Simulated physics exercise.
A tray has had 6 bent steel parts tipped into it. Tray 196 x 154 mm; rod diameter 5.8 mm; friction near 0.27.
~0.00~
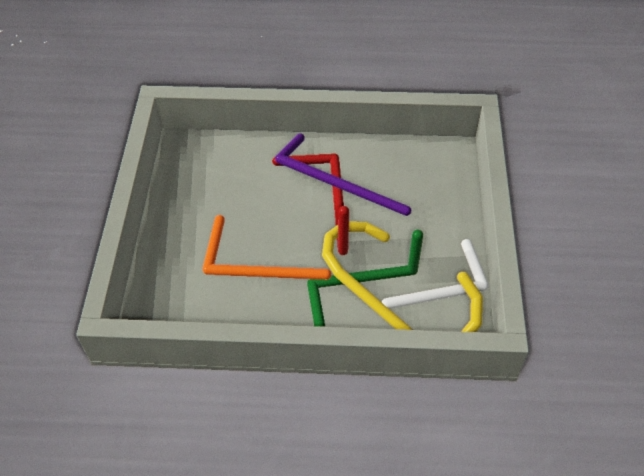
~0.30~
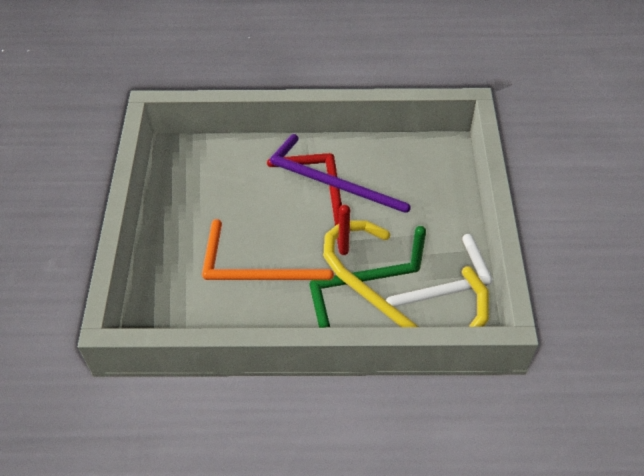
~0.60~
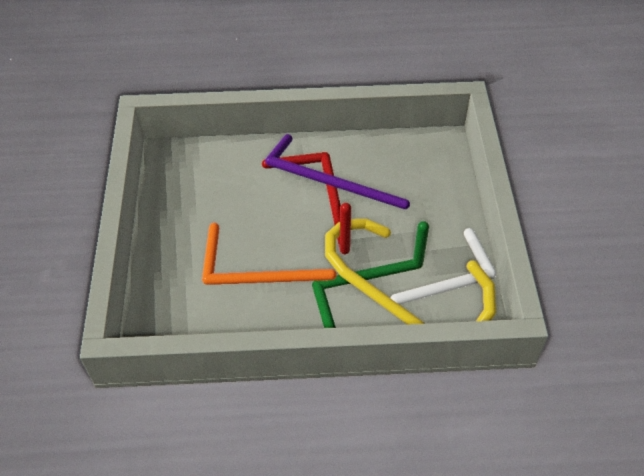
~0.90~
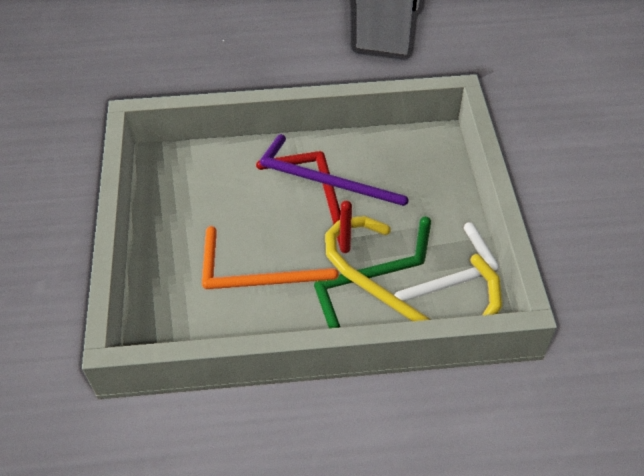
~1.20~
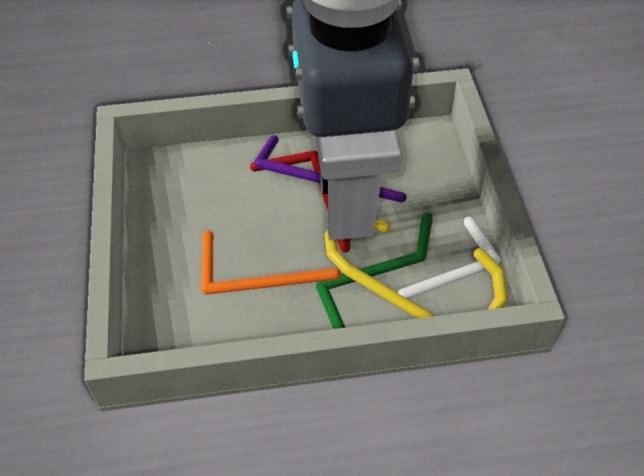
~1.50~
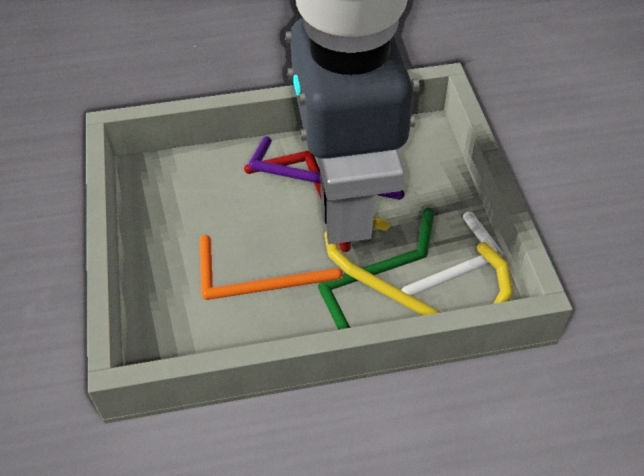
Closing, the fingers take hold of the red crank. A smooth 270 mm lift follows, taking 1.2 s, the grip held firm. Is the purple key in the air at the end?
My bet is it goes along for the lift.
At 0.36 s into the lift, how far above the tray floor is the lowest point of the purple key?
Roughly 40 mm.
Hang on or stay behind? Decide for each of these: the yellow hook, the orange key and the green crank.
The yellow hook goes with it, the orange key gets left and the green crank gets left.
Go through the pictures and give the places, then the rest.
Fingers out of view, 208 mm above the grip; purple key from (300, 138) to (407, 211), passing over red crank; red crank from (344, 211) to (280, 159), passing under yellow hook, under purple key, in the first frame.
Fingers out of view, 208 mm above the grip; purple key from (294, 139) to (406, 208), passing over red crank; red crank from (345, 210) to (275, 160), passing under yellow hook, under purple key, in the second frame.
Fingers out of view, 194 mm above the grip; white key from (469, 234) to (396, 300); orange key from (214, 228) to (331, 275), in the third frame.
Fingers (390, 3) 104 mm above the grip; green crank from (425, 222) to (338, 337); yellow hook from (477, 260) to (386, 230), passing over red crank, in the fourth frame.
Fingers (347, 195) 13 mm above the grip, in the fifth frame.
Fingers (346, 212) closed on the red crank, in the sixth frame.
After 1.86 s, lowest point more than 20 mm over the tray floor, red crank 59 mm, purple key 37 mm.
After 2.16 s, lowest point more than 20 mm over the tray floor, red crank 159 mm, purple key 138 mm, yellow hook 76 mm.
After 2.70 s, lowest point more than 20 mm over the tray floor, red crank 273 mm, purple key 251 mm, yellow hook 188 mm.
At rest, hanging red crank 273 mm, purple key 251 mm, yellow hook 187 mm; the other 3 are down.
